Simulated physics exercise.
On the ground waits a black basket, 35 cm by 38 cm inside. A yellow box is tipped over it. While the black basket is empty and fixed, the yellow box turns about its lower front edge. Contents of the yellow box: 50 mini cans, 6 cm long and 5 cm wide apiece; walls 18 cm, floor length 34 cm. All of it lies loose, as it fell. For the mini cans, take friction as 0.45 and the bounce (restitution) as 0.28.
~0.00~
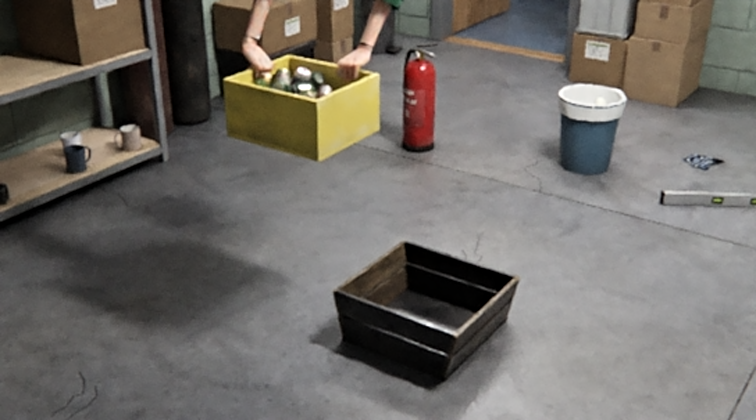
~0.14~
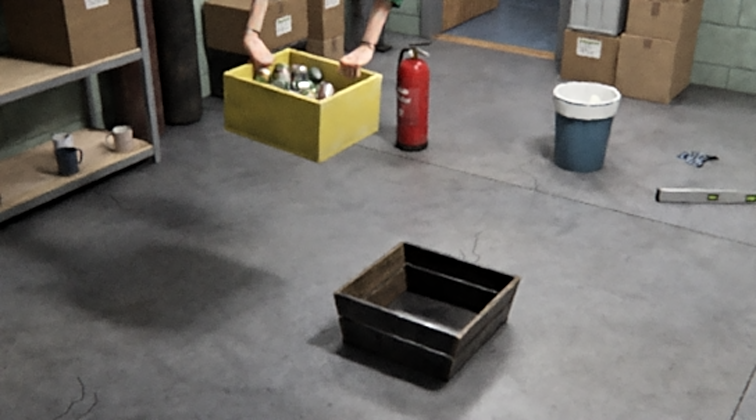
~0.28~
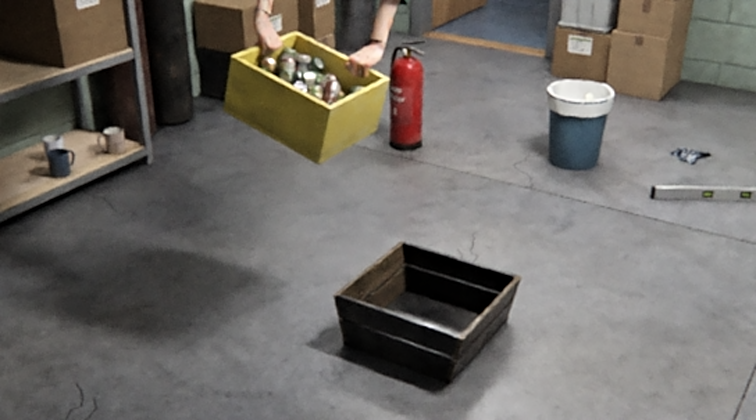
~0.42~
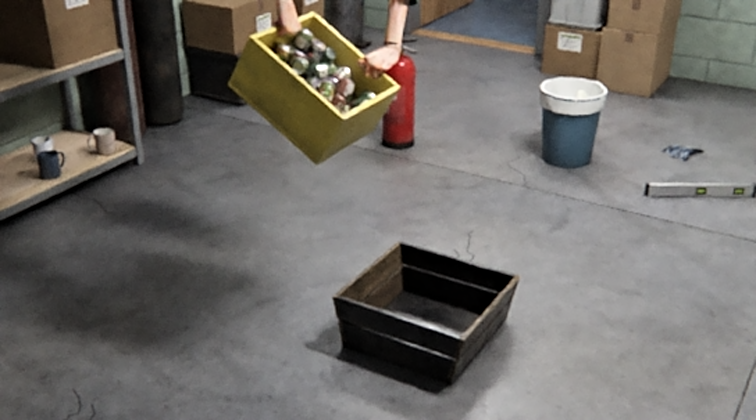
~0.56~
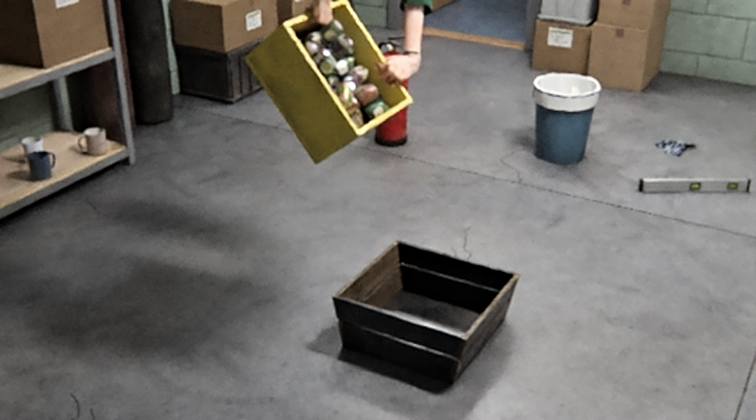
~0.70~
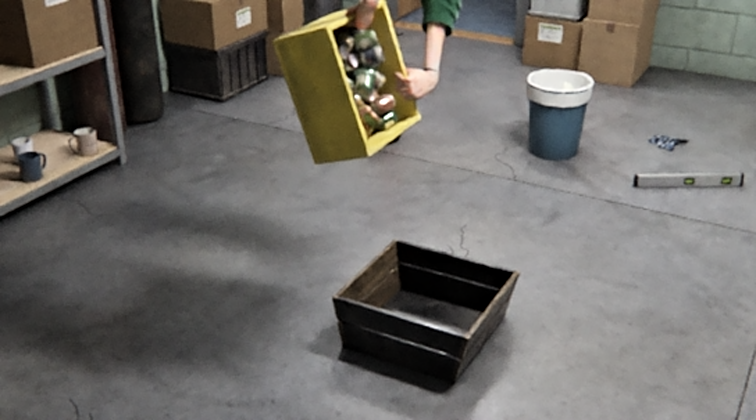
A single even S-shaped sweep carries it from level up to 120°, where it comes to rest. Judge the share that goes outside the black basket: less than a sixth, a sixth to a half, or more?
You should find not even one sixth of the load outside the black basket.
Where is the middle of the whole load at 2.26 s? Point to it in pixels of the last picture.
I'd put the middle close to (433, 320) in the last view.
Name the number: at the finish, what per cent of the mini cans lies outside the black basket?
That comes to around 0 per cent.
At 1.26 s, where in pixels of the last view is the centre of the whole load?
Near (441, 267) in pixels.
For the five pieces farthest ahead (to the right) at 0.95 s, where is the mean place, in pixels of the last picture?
(433, 180).
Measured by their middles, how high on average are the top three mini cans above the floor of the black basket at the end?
Roughly 11 cm.
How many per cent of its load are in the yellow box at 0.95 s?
Still in there: Some 90 per cent.
After 0.95 s, tilt 102°; 44 still in the yellow box and 6 in the air.
After 1.26 s, tilt 120°; 13 still in the yellow box, 23 in the black basket and 14 in the air.
After 1.70 s, tilt 120°; 47 in the black basket and 3 in the air.
Outcome (at 2.26 s), 50 in the black basket. Asked share, 0 of 50, 0 per cent.
